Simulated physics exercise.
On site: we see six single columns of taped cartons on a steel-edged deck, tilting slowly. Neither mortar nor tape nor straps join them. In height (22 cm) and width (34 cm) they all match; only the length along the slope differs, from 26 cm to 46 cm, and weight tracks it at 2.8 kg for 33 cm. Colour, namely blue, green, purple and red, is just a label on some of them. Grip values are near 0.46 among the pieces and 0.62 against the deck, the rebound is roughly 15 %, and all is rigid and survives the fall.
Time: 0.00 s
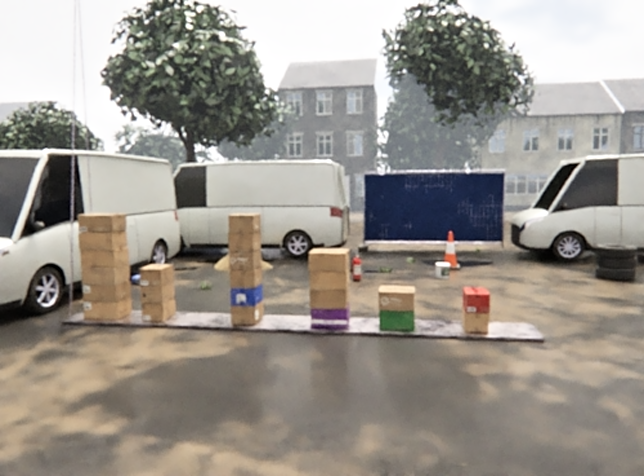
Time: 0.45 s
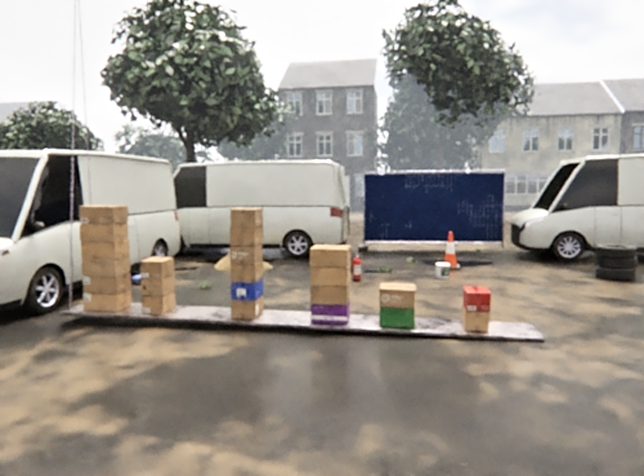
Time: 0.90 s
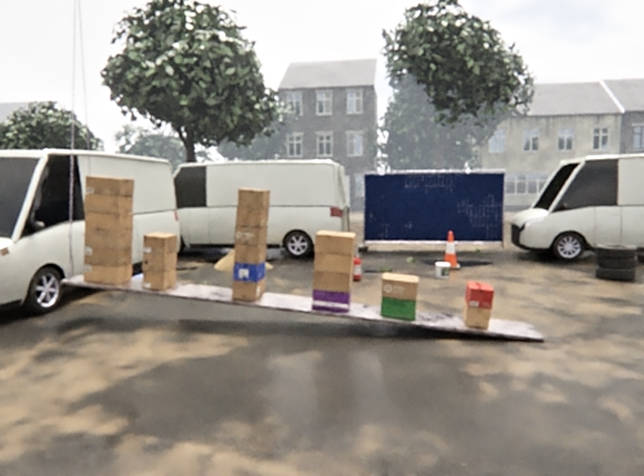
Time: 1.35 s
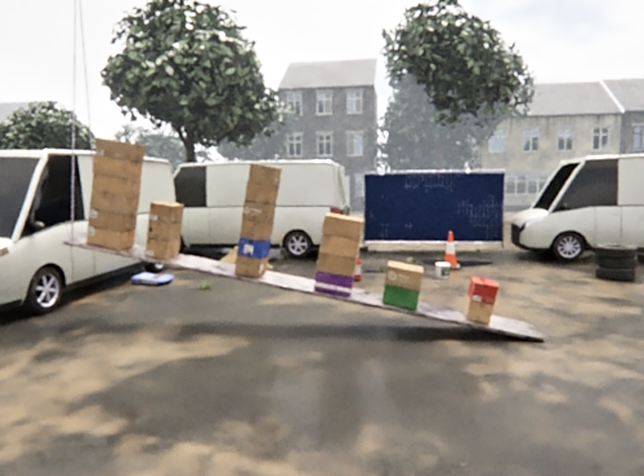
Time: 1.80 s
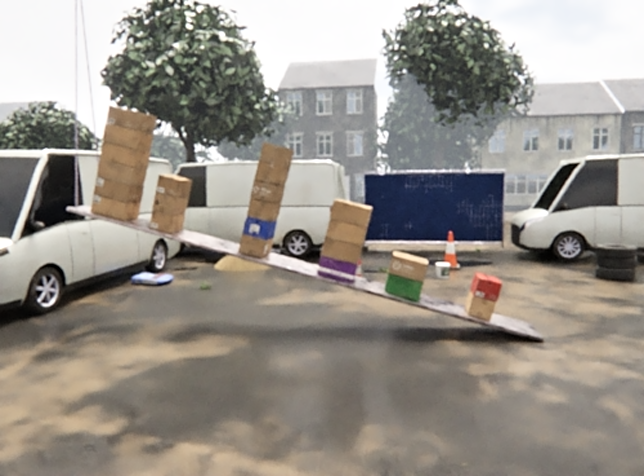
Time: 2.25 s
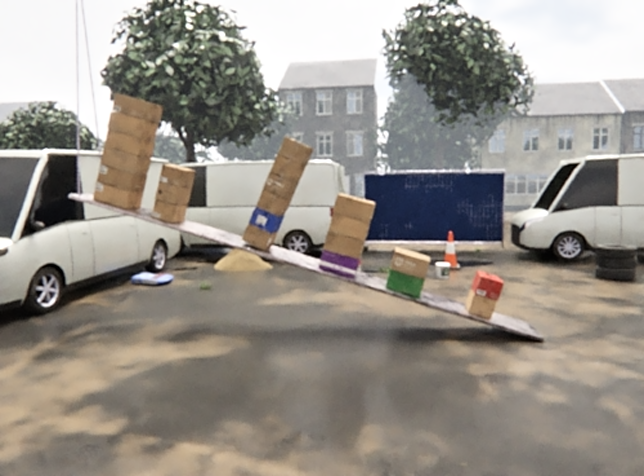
A long deck carrying six columns of taped brown cartons, with blue, purple, green and red ones among them, lies on the wet ground of a yard, seen from the front by a still camera. Parked white vans, a dark blue board, an orange cone, trees and houses stand behind. The deck's left end rises steadily beside thin lines, its right end stays low, and the blue-banded column leans further rightward than the others.
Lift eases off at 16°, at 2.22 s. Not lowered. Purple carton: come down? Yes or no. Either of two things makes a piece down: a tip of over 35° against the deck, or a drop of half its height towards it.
No.
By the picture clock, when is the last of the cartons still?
At around 5.0 s.
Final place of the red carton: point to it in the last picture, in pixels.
At about (569, 326).
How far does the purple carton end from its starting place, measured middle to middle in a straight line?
Close to 65 cm, in a straight line.
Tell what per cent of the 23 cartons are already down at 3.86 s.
45 per cent.
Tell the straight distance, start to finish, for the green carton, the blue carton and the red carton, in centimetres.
Here green ends up 40 centimetres away, blue 90 centimetres and red 100 centimetres.
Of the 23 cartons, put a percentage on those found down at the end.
Close to 45 per cent of them.
After 2.62 s, slope 16°; 6 of the 23 cartons down; purple carton unmoved; blue carton leaning 37°.
After 3.12 s, slope 16°; 6 of the 23 cartons down; purple carton shifted 46 mm; blue carton on its side.
After 3.86 s, slope 16°; 10 of the 23 cartons down; purple carton shifted 53 mm; red carton on its side.
At rest (5.3 s), slope 16°; 10 of the 23 cartons down; purple carton shifted 53 mm; red carton upside down; blue carton on its side. As the last picture would show them, middles, purple carton near (345, 263), red carton near (569, 326).
